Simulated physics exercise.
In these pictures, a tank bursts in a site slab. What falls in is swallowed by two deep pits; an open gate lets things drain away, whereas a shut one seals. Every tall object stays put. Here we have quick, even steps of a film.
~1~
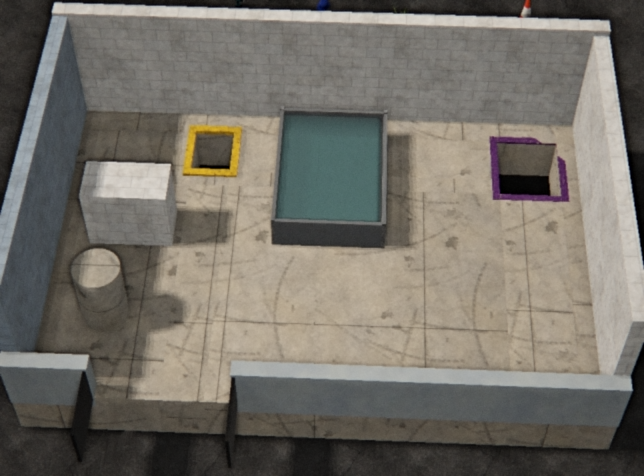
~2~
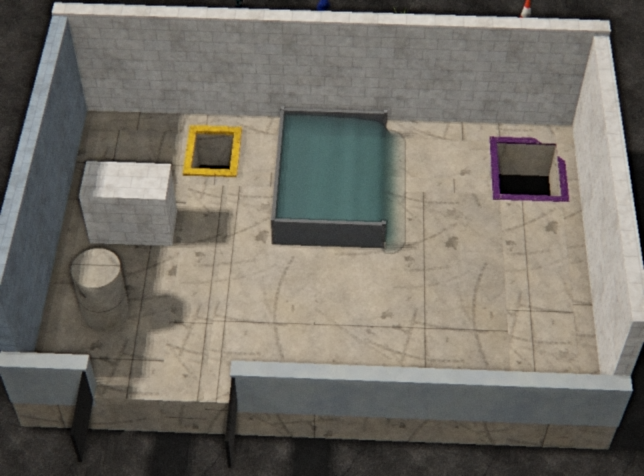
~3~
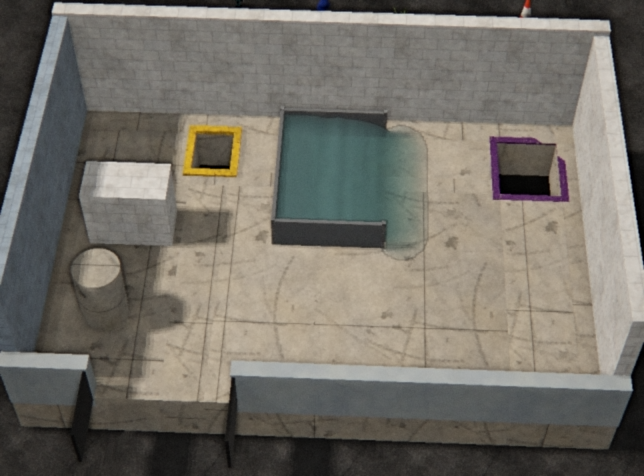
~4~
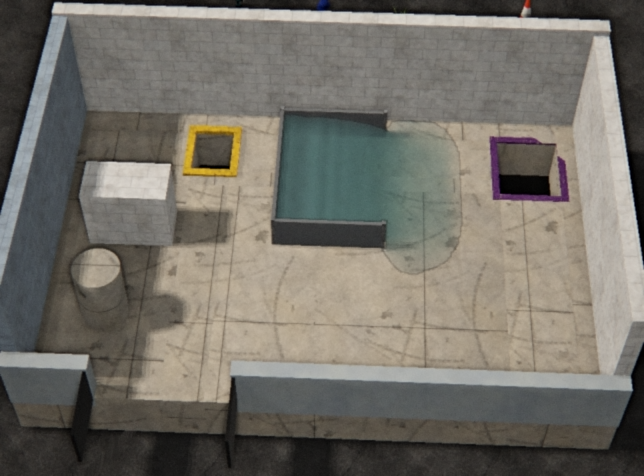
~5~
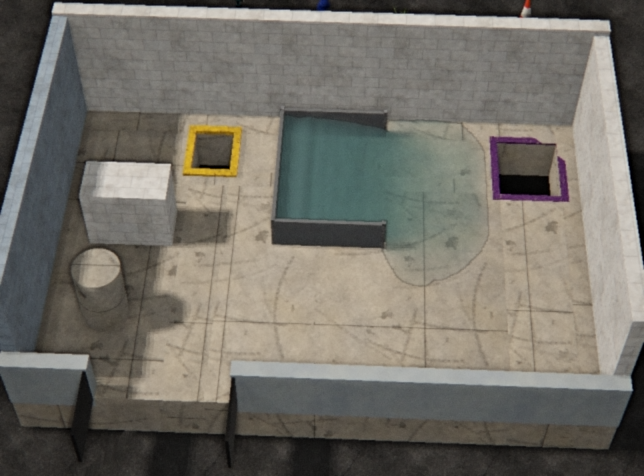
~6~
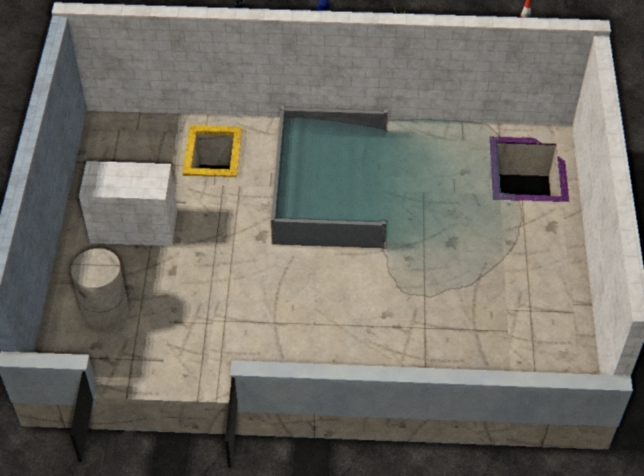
A tank of blue-green water lost its right side, and the water spread rightward and toward the front across the walled slab, reaching the edge of the purple-rimmed pit; nothing else moved.
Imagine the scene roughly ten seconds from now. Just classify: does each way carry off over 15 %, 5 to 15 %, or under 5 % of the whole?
The gate carries off under 5 %; the yellow pit carries off under 5 %; the purple pit carries off over 15 %.
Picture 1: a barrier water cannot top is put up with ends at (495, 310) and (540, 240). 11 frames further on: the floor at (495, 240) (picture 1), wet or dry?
Submerged.
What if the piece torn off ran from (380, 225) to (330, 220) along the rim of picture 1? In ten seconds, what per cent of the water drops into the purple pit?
For purple, roughly 10 in a hundred.
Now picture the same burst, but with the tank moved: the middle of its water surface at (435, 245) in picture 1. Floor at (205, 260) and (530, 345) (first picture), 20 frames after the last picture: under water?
One after the other, they come out spared and submerged.
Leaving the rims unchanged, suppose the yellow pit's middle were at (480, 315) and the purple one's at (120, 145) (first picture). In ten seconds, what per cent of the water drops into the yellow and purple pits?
Estimated shares - yellow: 8 %; purple: 2 %.
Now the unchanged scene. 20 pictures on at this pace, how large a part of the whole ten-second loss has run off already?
I'd put it at 65 per cent.
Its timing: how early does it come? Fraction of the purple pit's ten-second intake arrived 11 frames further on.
By then roughly 35 percent of the ten-second total is in.
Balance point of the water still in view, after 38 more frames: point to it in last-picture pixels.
I'd put my finger on (443, 270).
A moment on, water covers 25 % of the floor; the gate 0 %, the yellow pit 0 %, the purple pit 7 %.
Next, water covers 30 % of the floor; the gate 0 %, the yellow pit 0 %, the purple pit 18 %.
Then, water covers 35 % of the floor; the gate 0 %, the yellow pit 0 %, the purple pit 34 %.
Later, water covers 55 % of the floor; the gate 0 %, the yellow pit 0 %, the purple pit 47 %.
In the end, water covers 75 % of the floor; the gate 1 %, the yellow pit 0 %, the purple pit 53 %.
